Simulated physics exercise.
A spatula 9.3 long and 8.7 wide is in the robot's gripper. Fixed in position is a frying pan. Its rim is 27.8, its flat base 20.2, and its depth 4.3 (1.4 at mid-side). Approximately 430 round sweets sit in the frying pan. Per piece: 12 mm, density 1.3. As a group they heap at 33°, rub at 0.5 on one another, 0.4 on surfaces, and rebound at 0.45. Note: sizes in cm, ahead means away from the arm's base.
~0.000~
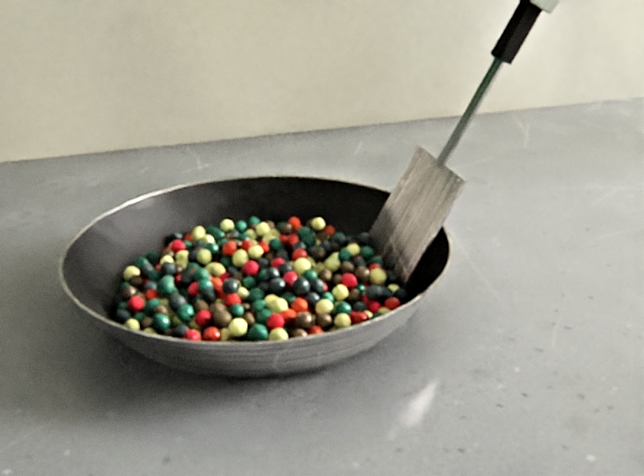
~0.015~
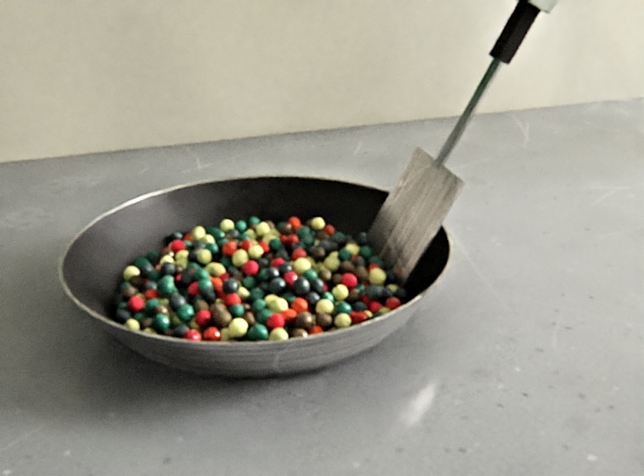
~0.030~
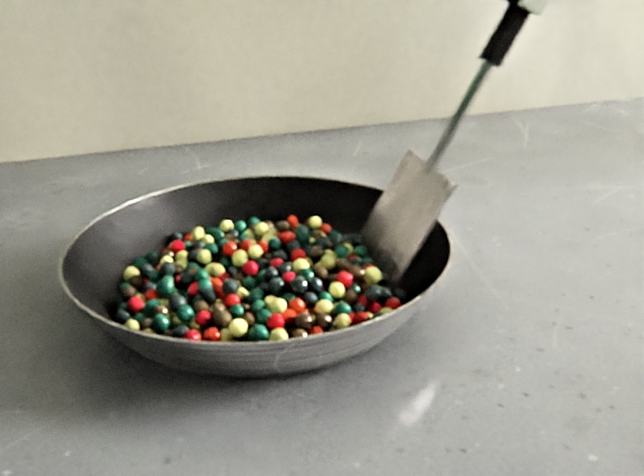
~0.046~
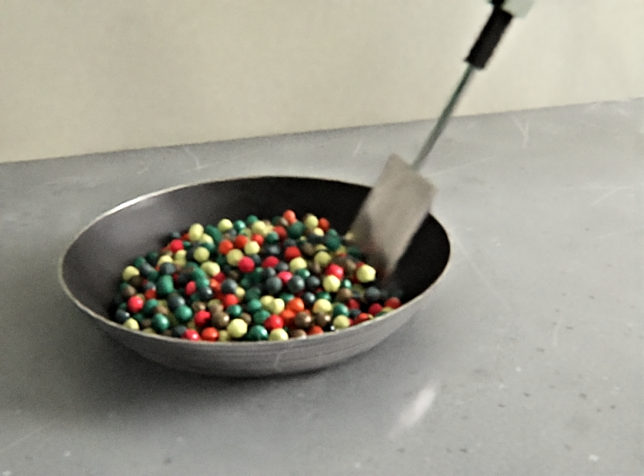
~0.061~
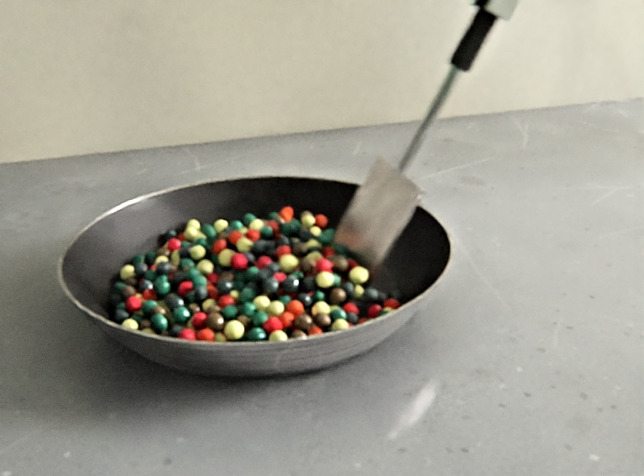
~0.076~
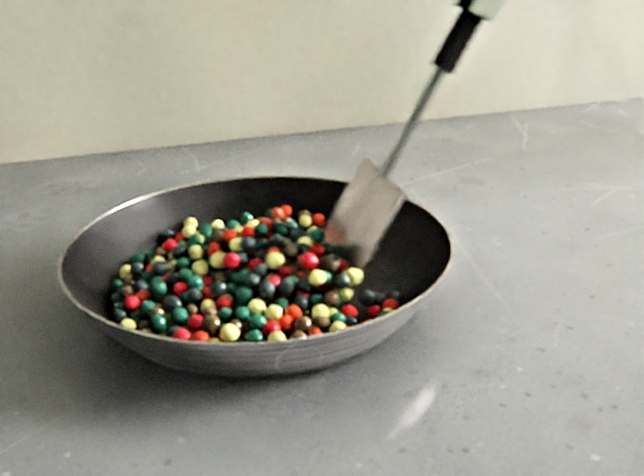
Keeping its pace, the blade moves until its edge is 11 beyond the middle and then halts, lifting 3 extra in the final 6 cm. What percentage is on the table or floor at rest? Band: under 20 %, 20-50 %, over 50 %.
20-50 %.
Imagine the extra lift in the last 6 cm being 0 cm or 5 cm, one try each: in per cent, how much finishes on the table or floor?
Close to 35 and 25 percent respectively.
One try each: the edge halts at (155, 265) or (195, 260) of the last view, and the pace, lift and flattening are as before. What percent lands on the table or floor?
I'd say some 10 per cent, then some 0 per cent.
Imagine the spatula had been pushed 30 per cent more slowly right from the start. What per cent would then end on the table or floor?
Then roughly 25 percent.
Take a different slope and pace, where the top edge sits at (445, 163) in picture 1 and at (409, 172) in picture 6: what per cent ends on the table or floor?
Around 25 per cent finishes there.
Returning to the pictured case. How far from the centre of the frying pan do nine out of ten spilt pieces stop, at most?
Some 55 cm from the centre.
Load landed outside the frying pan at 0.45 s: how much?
It is near 15 percent.
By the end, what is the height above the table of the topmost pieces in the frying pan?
Some 4.0 cm.
After 0.15 s, sloping 60°, highest piece 5 above the table; 432 in the frying pan.
After 0.21 s, sloping 60°, highest piece 6 above the table; 432 in the frying pan.
After 0.45 s, sloping 60°, highest piece 16 above the table; 292 in the frying pan, 67 on the table or floor, 73 on the blade or in flight.
After 1.50 s, sloping 60°, highest piece 4 above the table; 292 in the frying pan, 140 on the table or floor.
In the end, 292 in the frying pan, 140 on the table or floor. That is 32 % on the table or floor.
